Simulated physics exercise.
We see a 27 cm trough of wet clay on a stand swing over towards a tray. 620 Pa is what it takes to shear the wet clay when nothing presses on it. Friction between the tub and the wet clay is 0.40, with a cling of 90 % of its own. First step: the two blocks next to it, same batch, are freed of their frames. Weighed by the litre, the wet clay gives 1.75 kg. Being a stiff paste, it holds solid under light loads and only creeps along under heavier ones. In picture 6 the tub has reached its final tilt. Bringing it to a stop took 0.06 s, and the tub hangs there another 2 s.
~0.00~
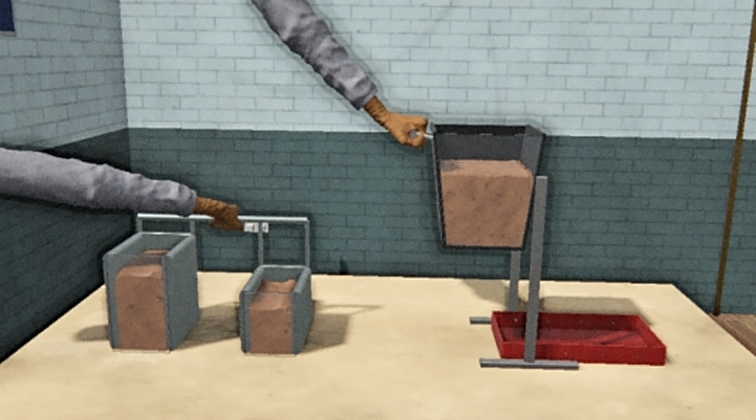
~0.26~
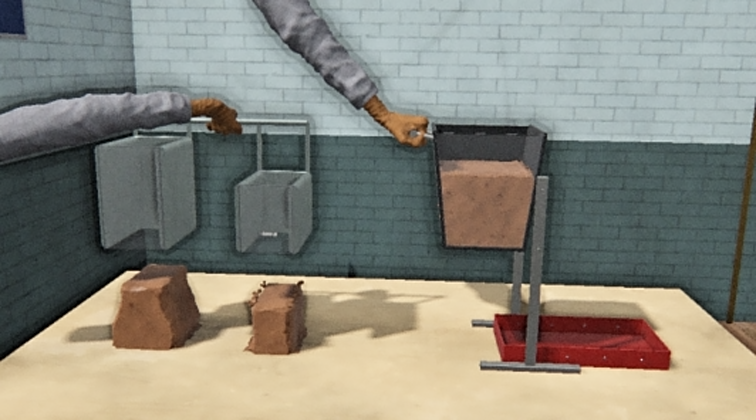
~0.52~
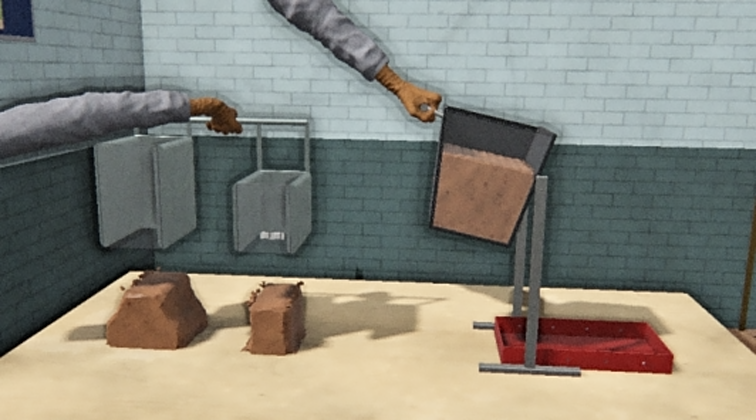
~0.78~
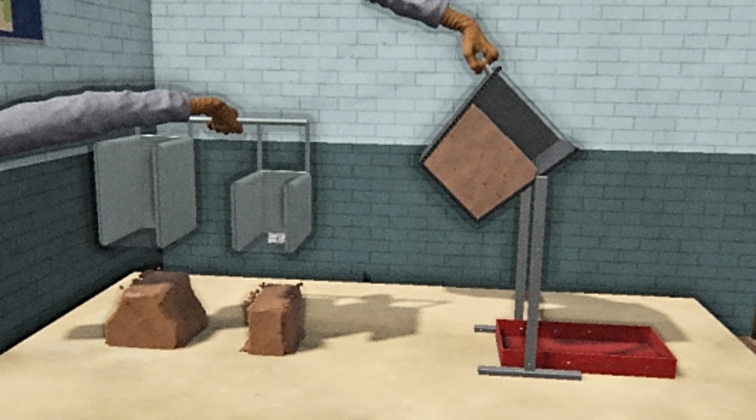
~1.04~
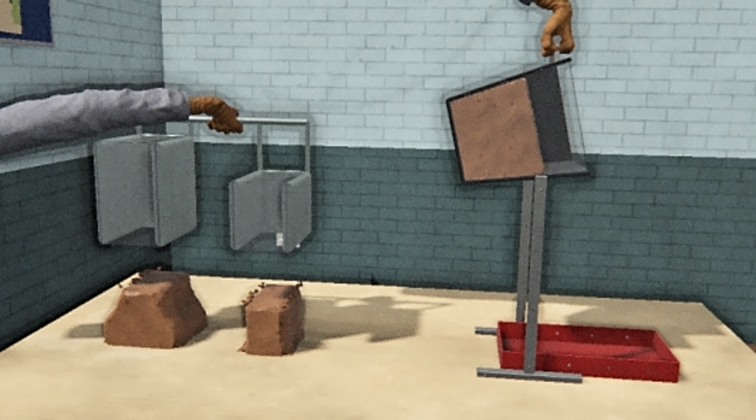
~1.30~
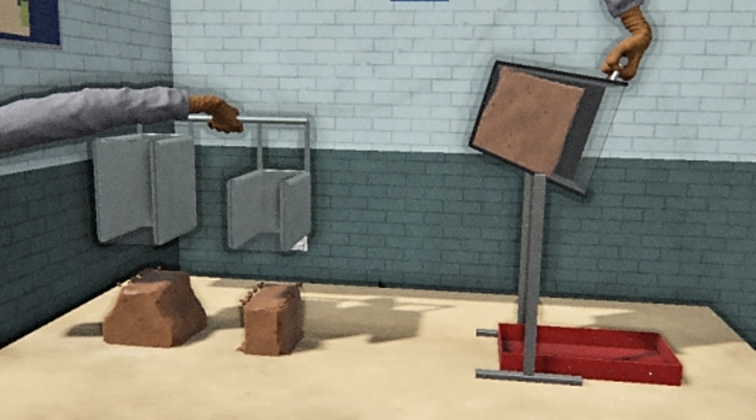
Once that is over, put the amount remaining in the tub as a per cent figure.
The amount remaining comes to about 34 %.
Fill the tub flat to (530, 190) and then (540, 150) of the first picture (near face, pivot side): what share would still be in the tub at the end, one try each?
About 50 % and then about 25 %.
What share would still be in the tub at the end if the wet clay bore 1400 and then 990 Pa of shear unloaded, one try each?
Going in order, it's 100 % and then 45 %.
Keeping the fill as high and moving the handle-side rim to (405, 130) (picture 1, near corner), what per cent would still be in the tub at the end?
Remaining in tub at end: Approx. 30 %.
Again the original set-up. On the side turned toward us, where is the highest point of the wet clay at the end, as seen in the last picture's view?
About (488, 126).
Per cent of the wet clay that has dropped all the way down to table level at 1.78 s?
At that moment, near 3 % is down.
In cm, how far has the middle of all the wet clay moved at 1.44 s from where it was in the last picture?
About 6 cm.
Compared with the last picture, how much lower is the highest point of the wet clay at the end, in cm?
Roughly 12 cm.
After 1.44 s, the tub is at 106 degrees and holds 100 %.
After 1.61 s, the tub is at 106 degrees and holds 61 %.
After 1.78 s, the tub is at 106 degrees and holds 38 %.
After 1.95 s, the tub is at 106 degrees and holds 34 %.
After 3.30 s, at the end, the tub is at 106 degrees and holds 34 %.
